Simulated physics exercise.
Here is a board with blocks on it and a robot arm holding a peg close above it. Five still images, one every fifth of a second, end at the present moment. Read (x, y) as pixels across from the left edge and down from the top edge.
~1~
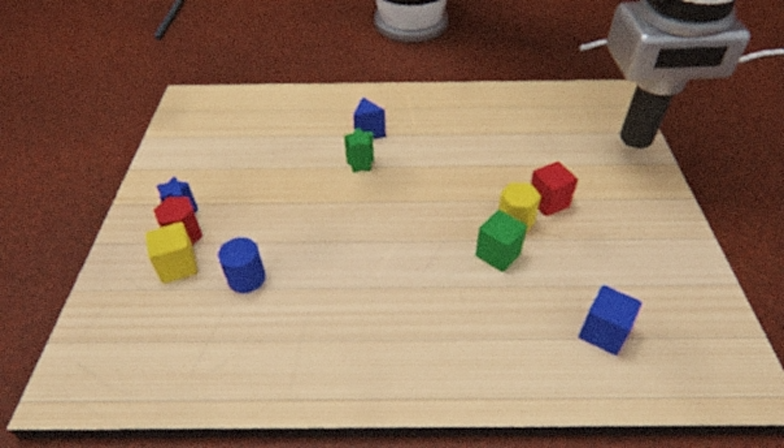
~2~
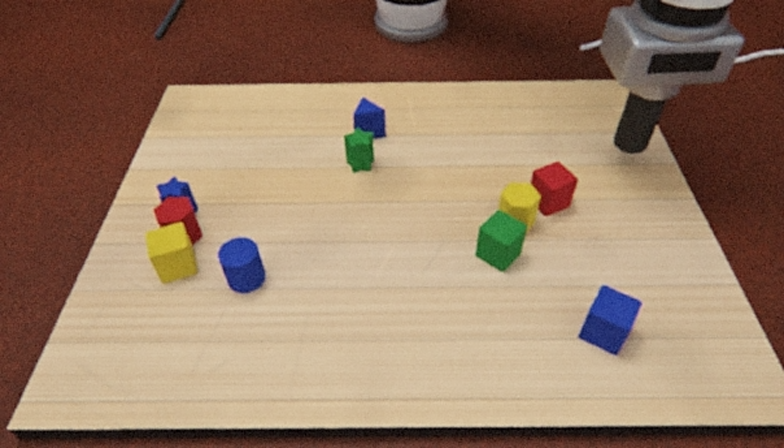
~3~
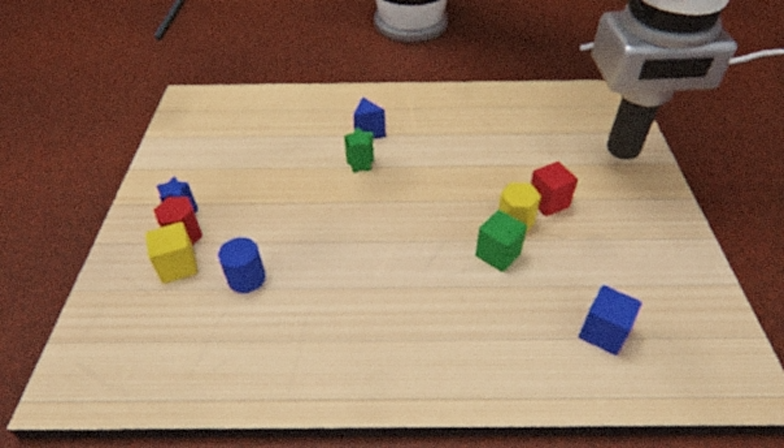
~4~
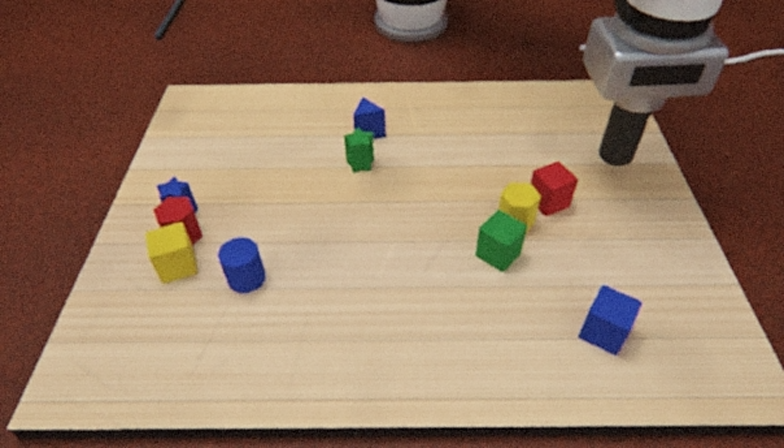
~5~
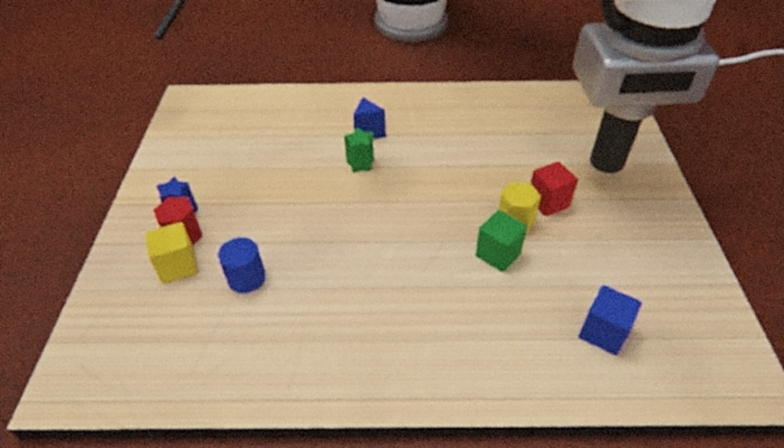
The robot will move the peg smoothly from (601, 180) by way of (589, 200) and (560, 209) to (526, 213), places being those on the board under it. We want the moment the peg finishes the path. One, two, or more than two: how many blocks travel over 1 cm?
By the end, two blocks will have moved.
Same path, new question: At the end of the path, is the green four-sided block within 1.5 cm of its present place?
Short answer: Yes.
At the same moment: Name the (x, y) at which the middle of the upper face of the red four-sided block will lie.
I expect it at (502, 170).
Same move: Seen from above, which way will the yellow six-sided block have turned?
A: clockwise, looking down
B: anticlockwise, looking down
The one that fits is B, anticlockwise, looking down.
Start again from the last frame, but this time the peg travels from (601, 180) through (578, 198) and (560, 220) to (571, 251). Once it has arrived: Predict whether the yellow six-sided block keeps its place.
Once the path ends, it is somewhere new.
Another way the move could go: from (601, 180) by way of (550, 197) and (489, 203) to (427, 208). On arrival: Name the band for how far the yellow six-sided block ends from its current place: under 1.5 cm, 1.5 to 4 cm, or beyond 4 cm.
Covers over 4 cm.
What follows on the original path. One third of the way, peg at (595, 184); nothing pushed yet.
Two thirds of the way, peg at (563, 192); yellow six-sided block at (508, 195), turned 30° anticlockwise; red four-sided block at (531, 175), turned 40° clockwise.
At the end, peg at (530, 196); green four-sided block not moved; yellow six-sided block at (500, 197), turned 45° anticlockwise; red four-sided block at (502, 170), turned 60° clockwise.
